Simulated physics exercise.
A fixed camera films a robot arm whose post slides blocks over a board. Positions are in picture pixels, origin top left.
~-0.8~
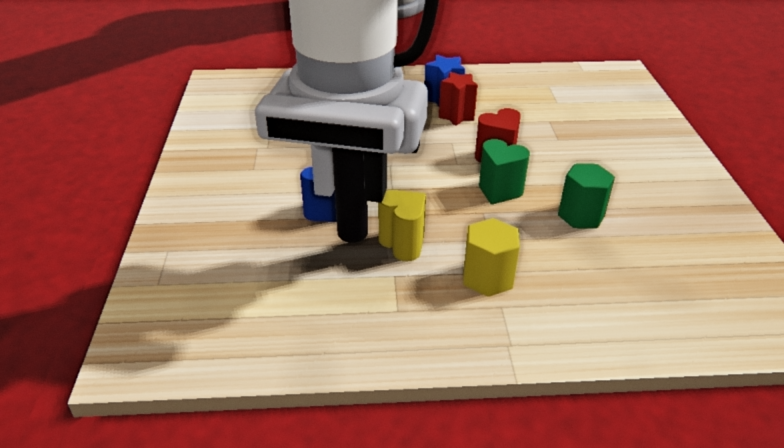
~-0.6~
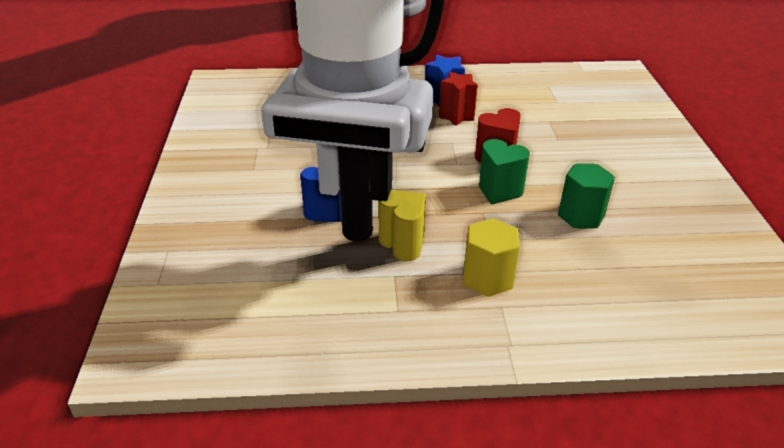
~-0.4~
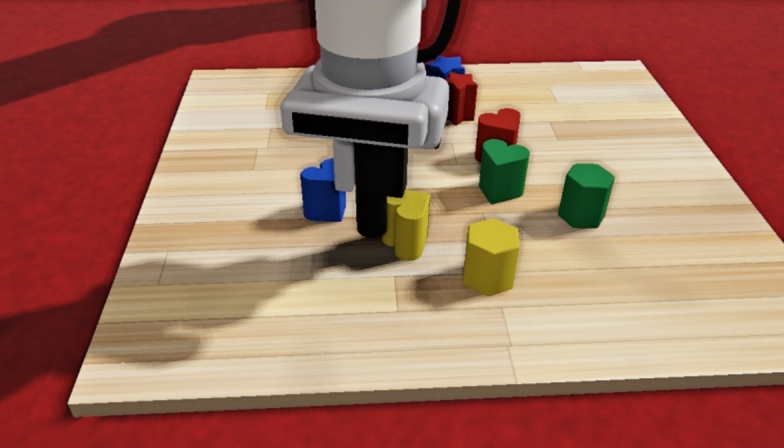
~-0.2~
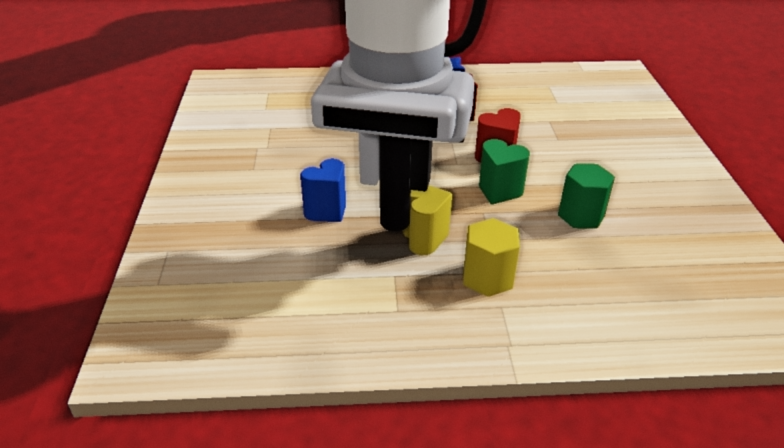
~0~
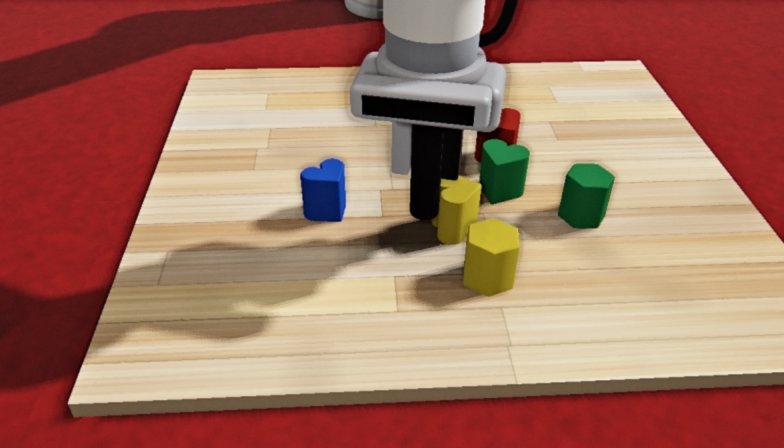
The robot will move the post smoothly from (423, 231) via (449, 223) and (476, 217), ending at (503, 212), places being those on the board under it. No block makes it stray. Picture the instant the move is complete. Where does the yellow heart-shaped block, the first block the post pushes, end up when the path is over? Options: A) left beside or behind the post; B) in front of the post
Option B.
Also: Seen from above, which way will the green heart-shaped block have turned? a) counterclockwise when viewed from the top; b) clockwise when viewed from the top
It's a.
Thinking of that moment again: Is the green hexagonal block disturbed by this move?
It holds its position.
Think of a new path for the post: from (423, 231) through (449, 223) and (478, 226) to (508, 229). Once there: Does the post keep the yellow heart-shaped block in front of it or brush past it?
It is still there in front.
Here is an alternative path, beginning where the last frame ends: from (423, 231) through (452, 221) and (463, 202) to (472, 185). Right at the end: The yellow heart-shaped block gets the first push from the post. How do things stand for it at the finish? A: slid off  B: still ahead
Answer: A.
The first path, step by step. Halfway along, post (465, 200); yellow heart-shaped block (496, 176).
At the end, post (505, 193); yellow heart-shaped block (539, 171); green heart-shaped block (520, 147), turned 65° anticlockwise; green hexagonal block not moved.
